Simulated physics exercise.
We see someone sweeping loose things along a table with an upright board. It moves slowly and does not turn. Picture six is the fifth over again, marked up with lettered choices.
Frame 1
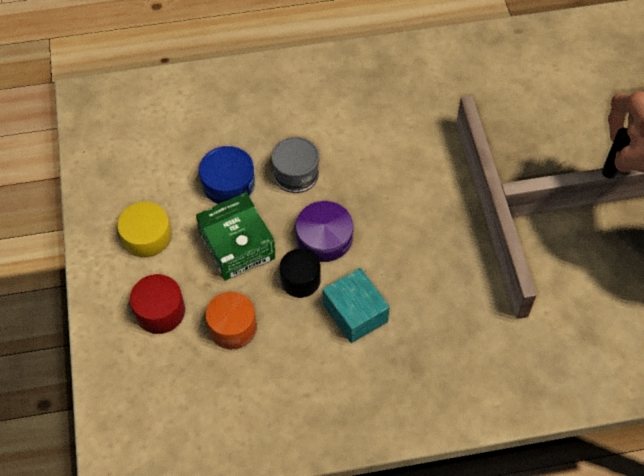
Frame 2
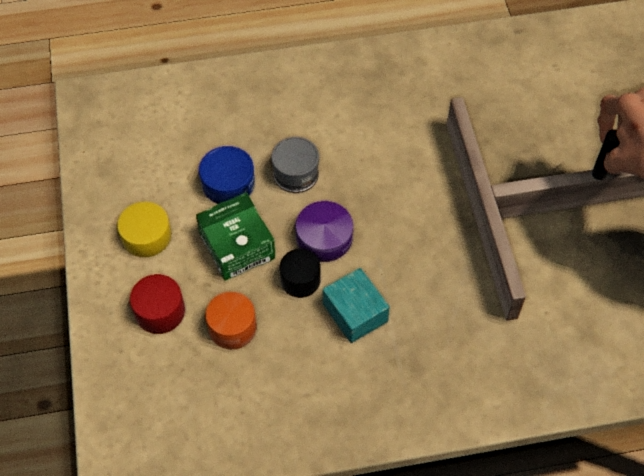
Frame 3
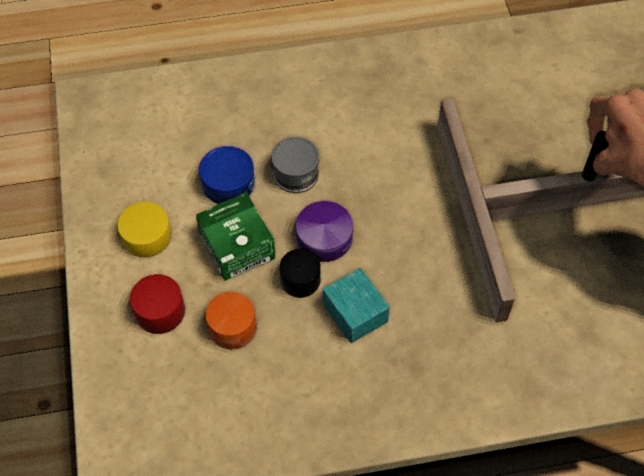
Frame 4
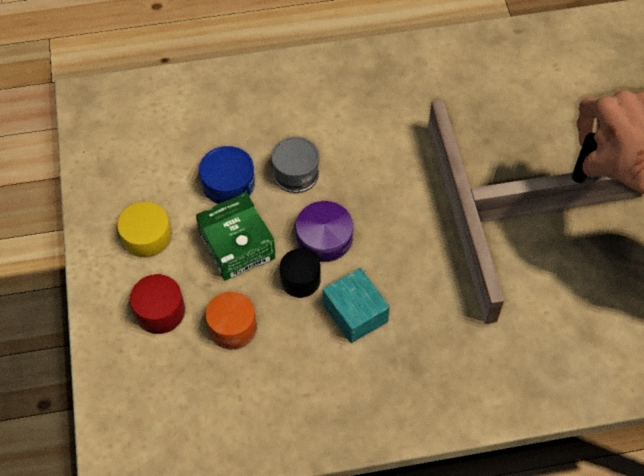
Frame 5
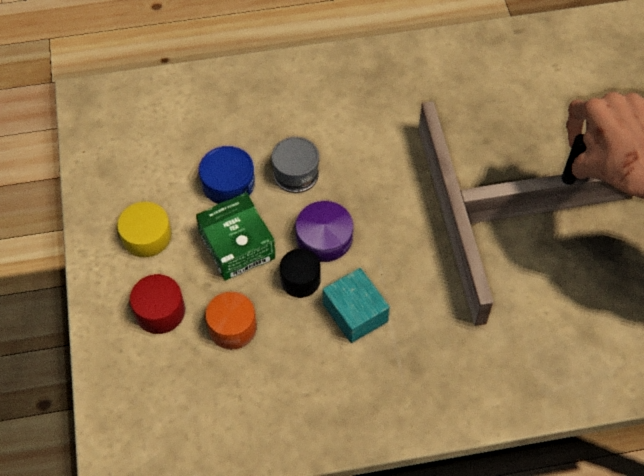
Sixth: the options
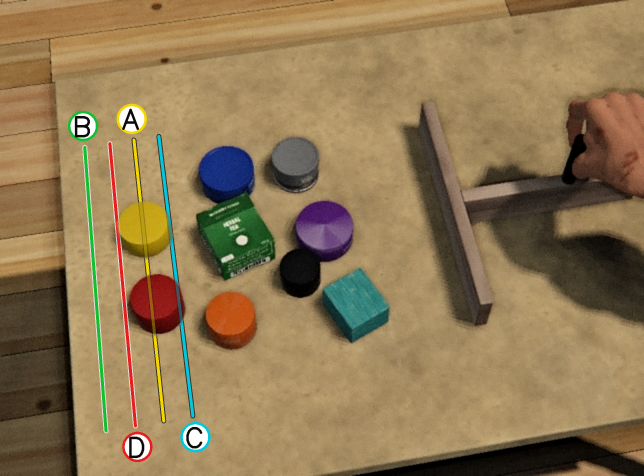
Upright board held by a hand sliding slowly left across a tabletop, with coloured pots, a green packet and a turquoise block lying still.
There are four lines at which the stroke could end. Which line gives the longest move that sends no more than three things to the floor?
It should halt at A.
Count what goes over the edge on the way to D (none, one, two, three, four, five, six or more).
Five.
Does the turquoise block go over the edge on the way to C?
By then, no.
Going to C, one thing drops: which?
The yellow pot goes over.
On the marked copy, A at (148, 269); B at (95, 278); C at (175, 265); D at (122, 273).
With A. Early on, board (345, 214); turquoise block (331, 309); black pot (295, 274).
Further on, board (232, 231); yellow pot (92, 228); red pot (144, 300).
At the end, board (147, 244); green packet over the edge; yellow pot over the edge; two fallen.
As for the rest, B drops six; C is within the limit but short; D drops five.
